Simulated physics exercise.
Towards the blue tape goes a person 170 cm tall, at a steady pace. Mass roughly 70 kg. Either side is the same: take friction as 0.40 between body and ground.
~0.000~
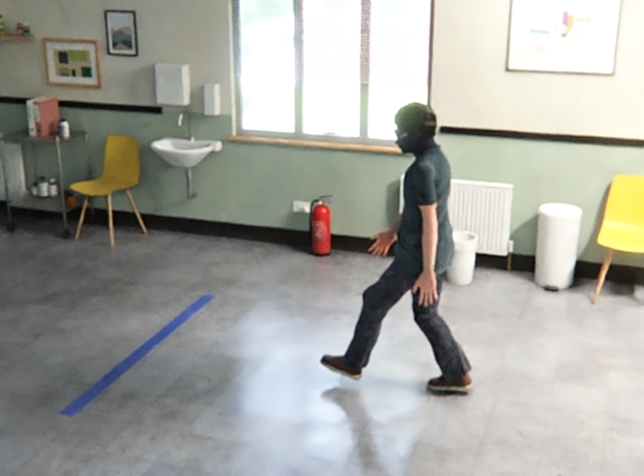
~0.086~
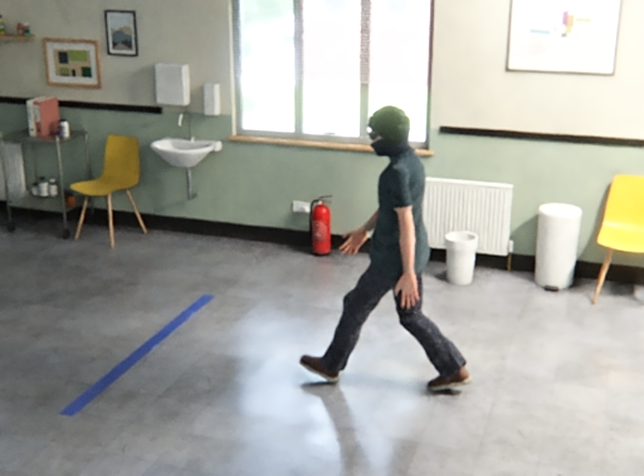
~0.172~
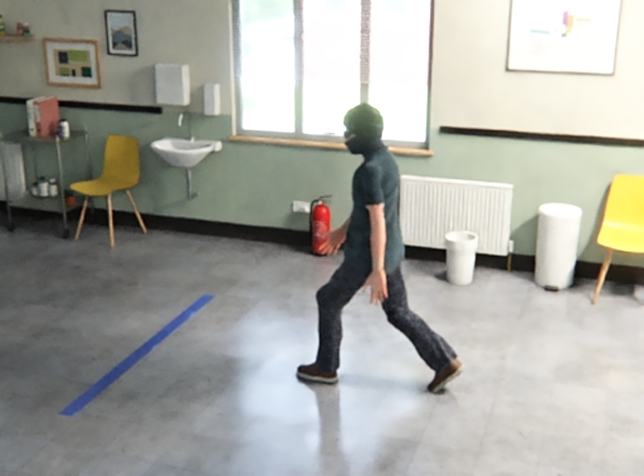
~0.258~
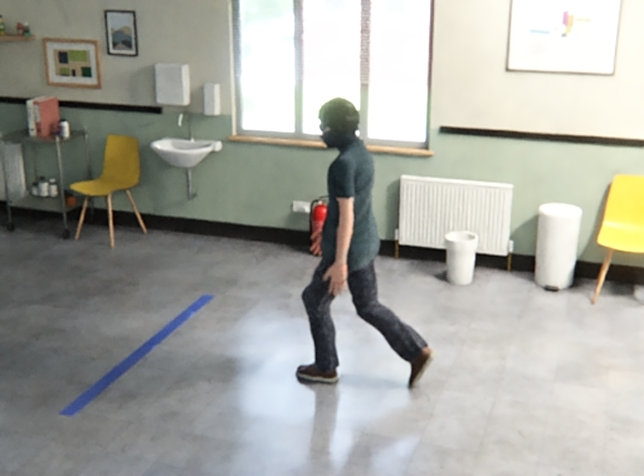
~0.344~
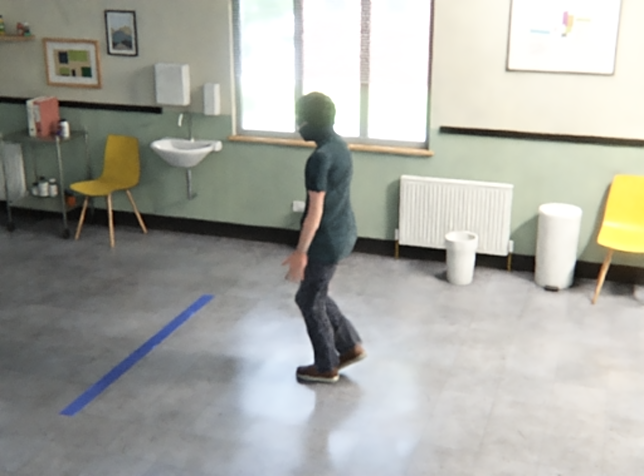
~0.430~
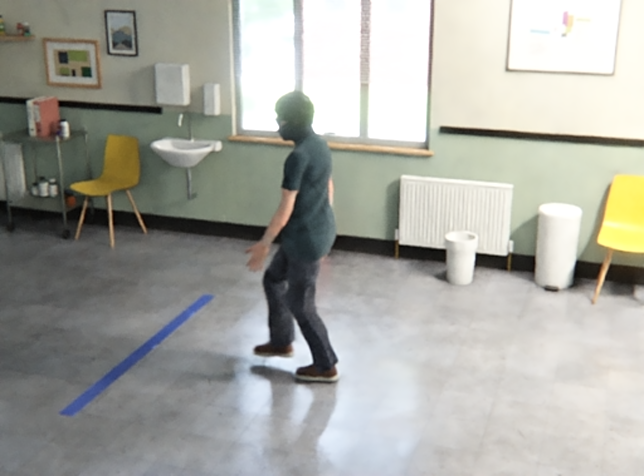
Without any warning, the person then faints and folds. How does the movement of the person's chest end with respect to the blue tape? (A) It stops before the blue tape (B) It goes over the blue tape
The answer is B.
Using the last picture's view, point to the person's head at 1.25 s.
Head position: Roughly (122, 271) in the last view.
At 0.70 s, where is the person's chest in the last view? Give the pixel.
At that moment it is near (247, 231) in the last picture's view.
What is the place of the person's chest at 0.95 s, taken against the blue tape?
Around 25 cm shy of the mark.
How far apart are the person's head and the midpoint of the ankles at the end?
Some 80 cm apart.
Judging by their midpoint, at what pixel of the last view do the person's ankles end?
Roughly (161, 347).
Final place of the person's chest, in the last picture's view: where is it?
End point, final frame: Around (154, 295).
After 0.70 s the person's chest is 71 cm short of the blue tape, near (247, 231) in the last picture's view.
After 0.95 s the person's chest is 27 cm short of the blue tape, near (197, 264) in the last picture's view; the person's hips 29 cm short of the blue tape.
After 1.25 s the person's chest is 14 cm past the blue tape, near (155, 288) in the last picture's view.
Final state at 3.0 s, person's hips stop short of the blue tape; person's head crosses the blue tape; person's chest crosses the blue tape.
